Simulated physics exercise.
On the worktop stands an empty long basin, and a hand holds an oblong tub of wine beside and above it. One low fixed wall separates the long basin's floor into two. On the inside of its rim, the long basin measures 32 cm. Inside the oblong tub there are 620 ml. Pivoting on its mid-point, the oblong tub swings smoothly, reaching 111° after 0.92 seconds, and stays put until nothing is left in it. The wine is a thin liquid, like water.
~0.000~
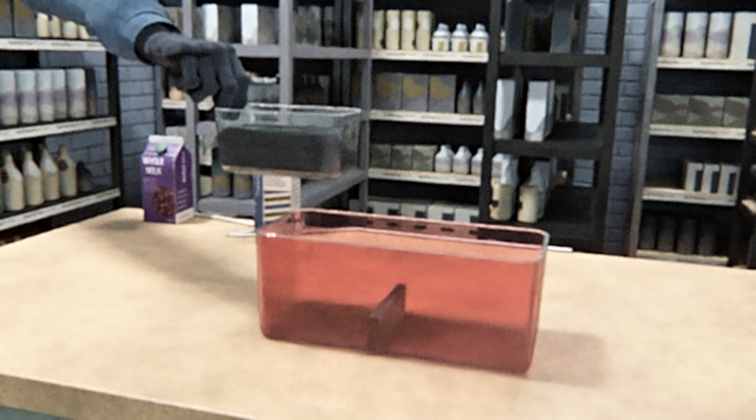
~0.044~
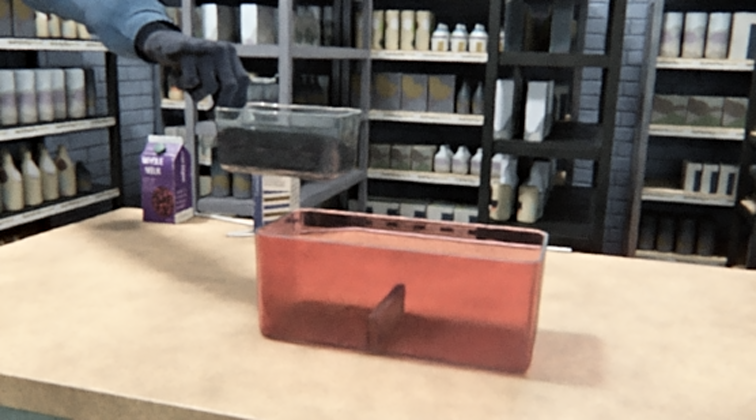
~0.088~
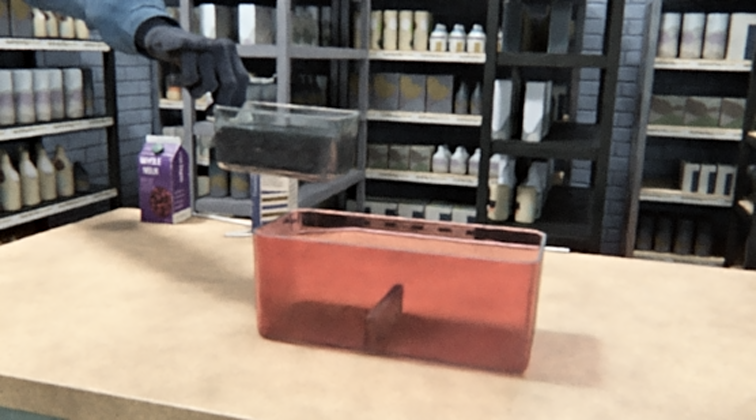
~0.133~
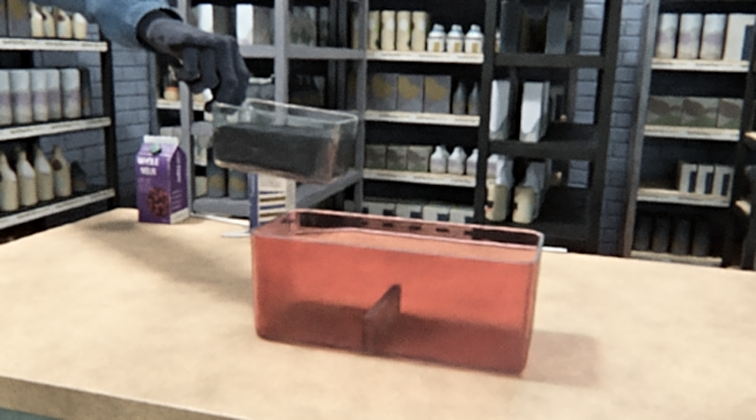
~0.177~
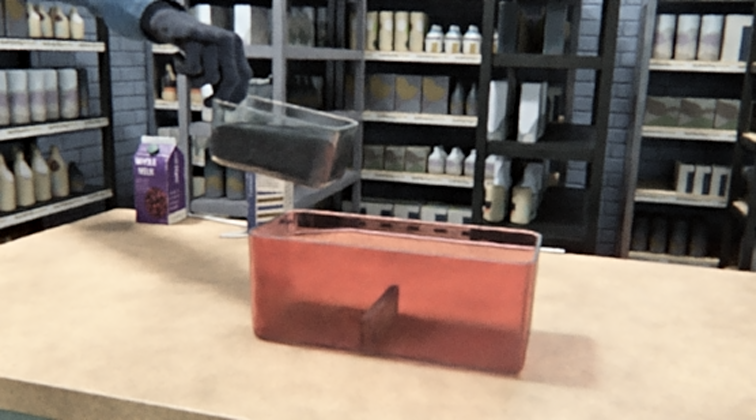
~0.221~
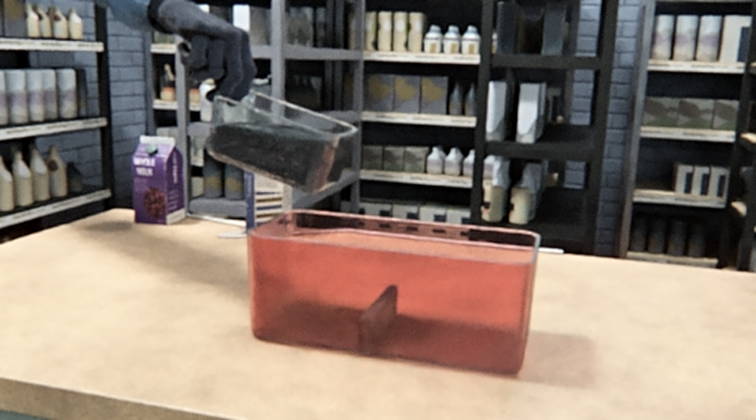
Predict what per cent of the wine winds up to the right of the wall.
Roughly 48 per cent is past the wall.
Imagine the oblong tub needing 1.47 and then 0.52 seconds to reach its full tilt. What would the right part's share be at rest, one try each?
Respectively 60 and 30 %.
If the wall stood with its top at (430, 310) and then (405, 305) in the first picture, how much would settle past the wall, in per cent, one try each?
15 per cent first, 20 per cent second.
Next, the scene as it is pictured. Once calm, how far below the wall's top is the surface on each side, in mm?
Close to 22 mm left and close to 26 mm right.
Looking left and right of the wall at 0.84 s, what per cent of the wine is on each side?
About 44 % left, 48 % right.
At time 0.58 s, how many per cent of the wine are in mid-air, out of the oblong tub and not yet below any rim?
Near 34 per cent at that moment.
After 0.58 s the tilt is 78° and 36 per cent is still to pour, 11 is left of the wall and 20 right of it.
After 0.84 s the tilt is 109° and 5 per cent is still to pour, 44 is left of the wall and 47 right of it.
After 1.12 s the tilt is 111° and 0 per cent is still to pour, 52 is left of the wall and 48 right of it.
After 1.42 s the tilt is 111° and 0 per cent is still to pour, 52 is left of the wall and 48 right of it.
In the end 52 per cent lies left of the wall, 48 right of it and 1 outside.
